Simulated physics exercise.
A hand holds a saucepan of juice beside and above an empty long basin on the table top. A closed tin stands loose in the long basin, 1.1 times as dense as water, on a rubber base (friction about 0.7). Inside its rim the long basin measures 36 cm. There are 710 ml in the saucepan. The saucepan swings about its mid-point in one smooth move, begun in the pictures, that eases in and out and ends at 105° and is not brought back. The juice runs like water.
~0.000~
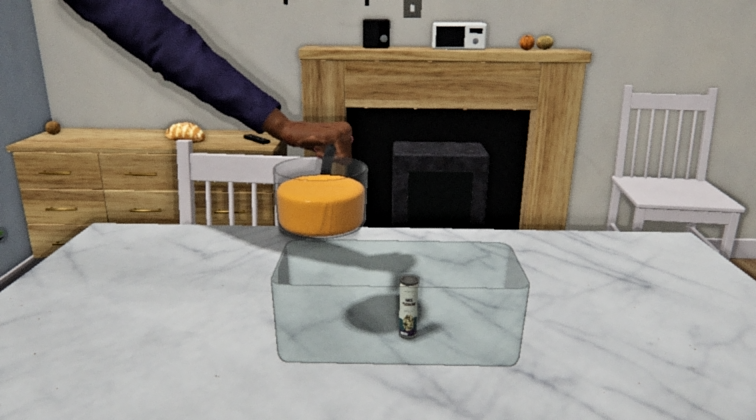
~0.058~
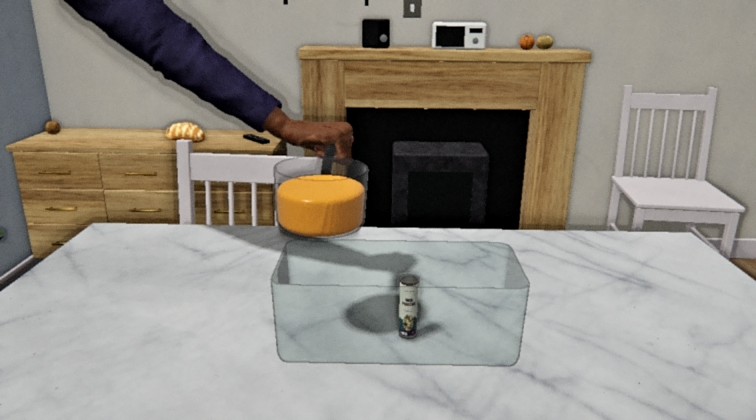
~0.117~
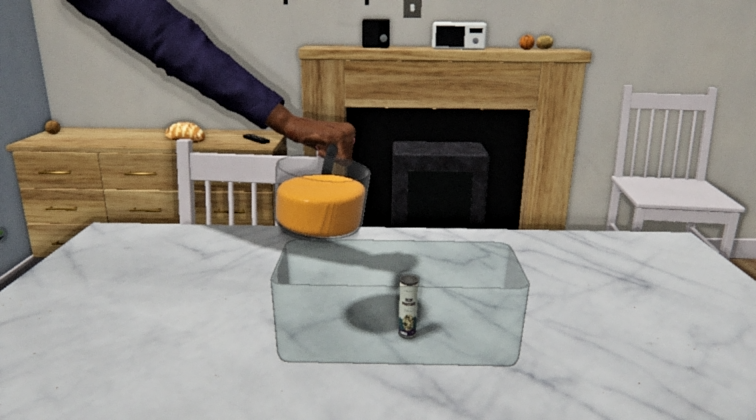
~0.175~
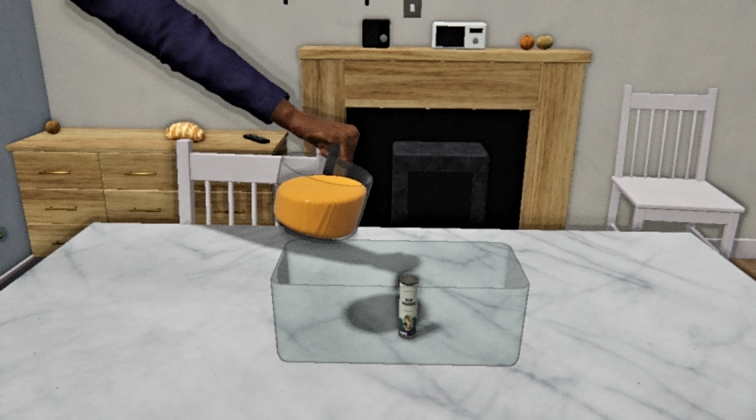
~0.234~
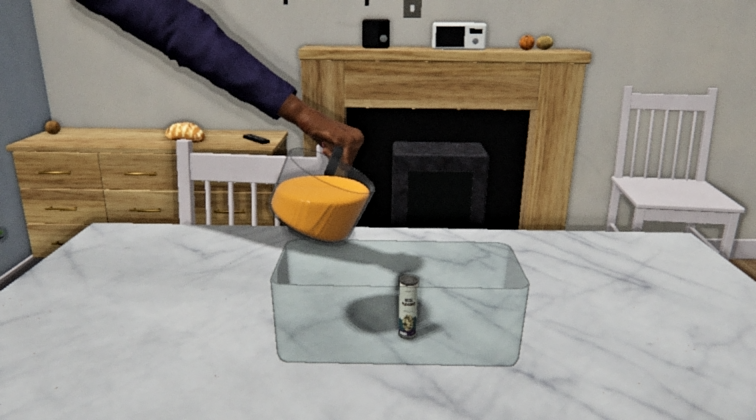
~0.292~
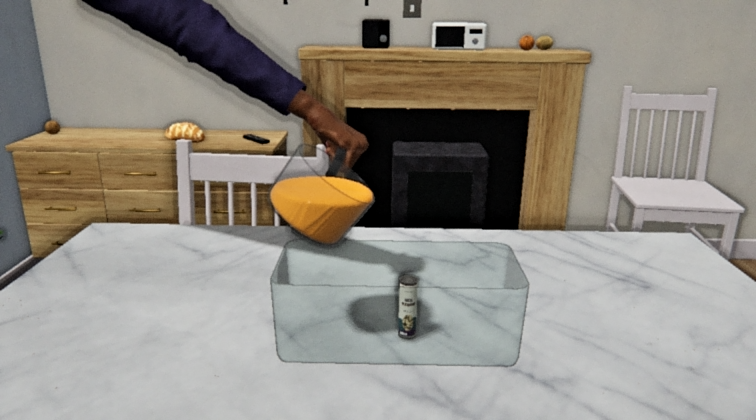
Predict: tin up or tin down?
The tin falls.
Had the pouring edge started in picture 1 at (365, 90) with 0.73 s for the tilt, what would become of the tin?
Then it topples.
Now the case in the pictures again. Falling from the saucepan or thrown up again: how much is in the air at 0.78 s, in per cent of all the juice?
Near 6 in a hundred.
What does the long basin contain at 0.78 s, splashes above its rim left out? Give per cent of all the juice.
Near 84 in a hundred.
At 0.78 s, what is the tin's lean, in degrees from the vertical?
Near 0° from upright.
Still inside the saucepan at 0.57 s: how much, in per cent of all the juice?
Near 40 in a hundred.
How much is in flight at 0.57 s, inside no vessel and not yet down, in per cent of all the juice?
Some 30 per cent.
Then, 0.57 s in, the tilt is 93° and 41 per cent is still to pour; the tin stands where it began.
Then, 0.78 s in, the tilt is 105° and 10 per cent is still to pour; the tin stands 2 cm from where it began.
Then, 1.00 s in, the tilt is 105° and 1 per cent is still to pour; the tin lies on its side.
Then, 1.23 s in, the tilt is 105° and 0 per cent is still to pour; the tin lies on its side.
Finally, the tin lies on its side.
